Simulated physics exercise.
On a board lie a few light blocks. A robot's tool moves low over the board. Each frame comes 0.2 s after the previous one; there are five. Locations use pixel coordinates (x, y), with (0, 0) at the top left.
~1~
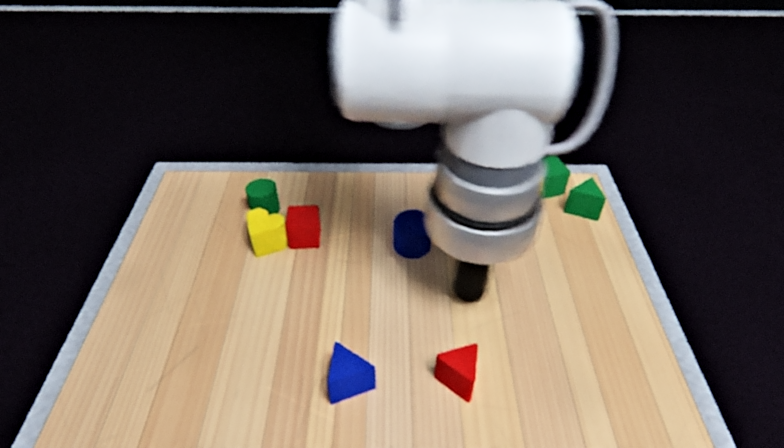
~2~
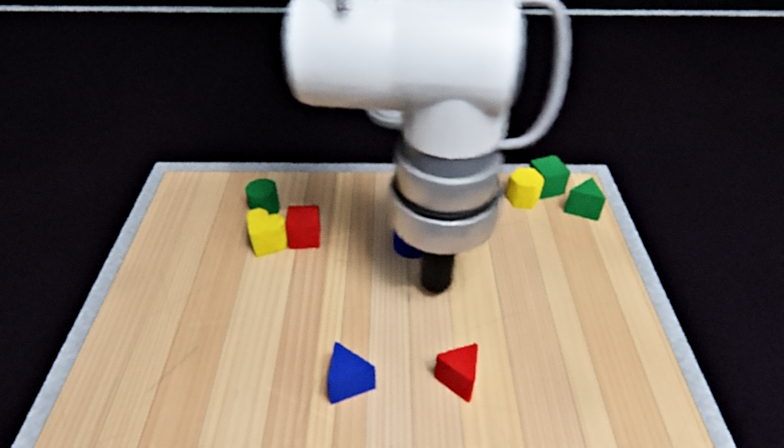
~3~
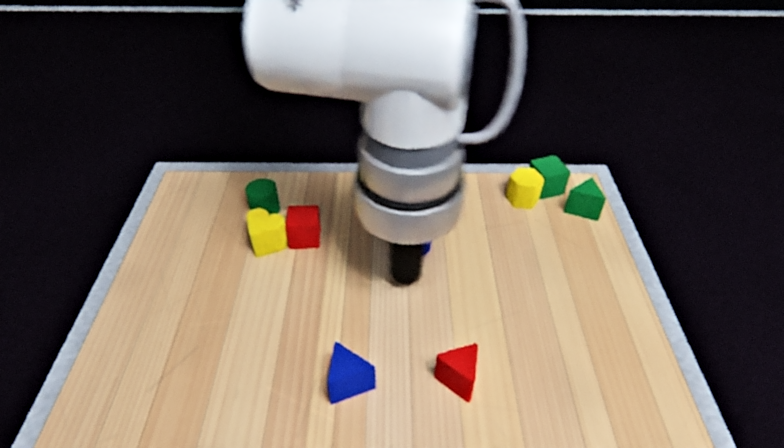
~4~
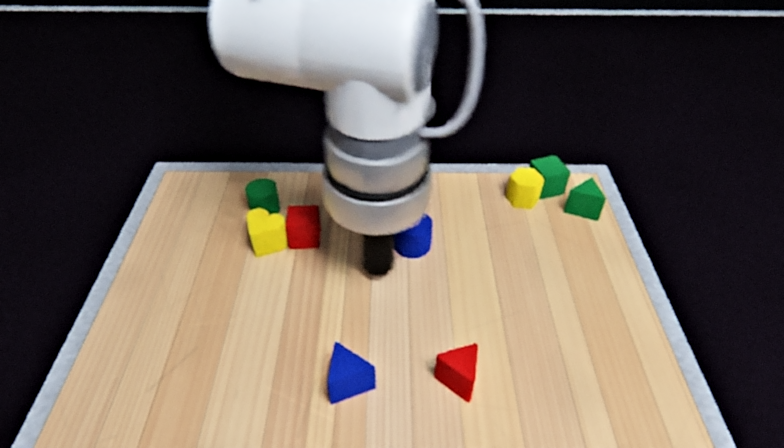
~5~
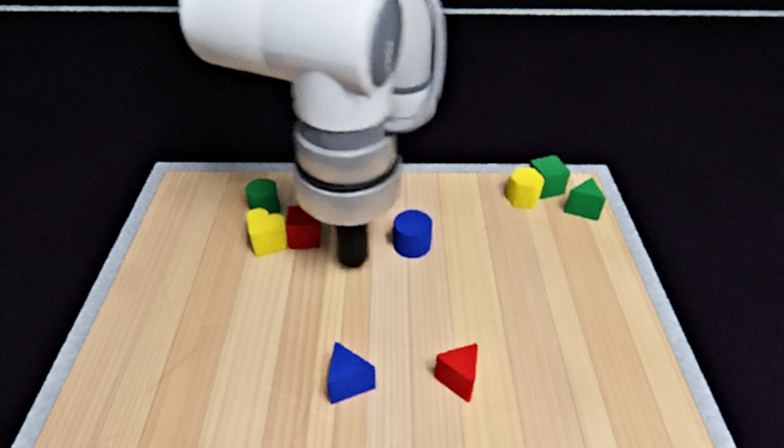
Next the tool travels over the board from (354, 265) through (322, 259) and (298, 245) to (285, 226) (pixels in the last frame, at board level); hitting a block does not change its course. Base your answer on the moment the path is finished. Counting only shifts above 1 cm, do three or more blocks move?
No, that is not what happens.
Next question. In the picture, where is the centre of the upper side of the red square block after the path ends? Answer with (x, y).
It comes to (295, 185).
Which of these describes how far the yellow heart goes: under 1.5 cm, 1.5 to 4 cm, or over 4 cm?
It gets moved 1.5 to 4 cm.
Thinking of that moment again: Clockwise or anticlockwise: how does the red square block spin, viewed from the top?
Viewed from the top, it goes clockwise.
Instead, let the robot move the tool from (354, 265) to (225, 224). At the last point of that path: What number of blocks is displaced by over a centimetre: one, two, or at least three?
I'm going with two.
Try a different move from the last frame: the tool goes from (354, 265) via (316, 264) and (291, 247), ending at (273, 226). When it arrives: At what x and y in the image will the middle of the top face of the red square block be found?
The middle of its upper face will lie at (302, 198).
The first path, step by step. One third of the way, tool at (321, 252); nothing pushed yet.
Two thirds of the way, tool at (296, 237); yellow heart at (258, 219); red square block at (296, 201).
At the end, tool at (284, 218); green round block in place; yellow heart at (248, 214), turned 55° anticlockwise; red square block at (295, 185), turned 25° clockwise.
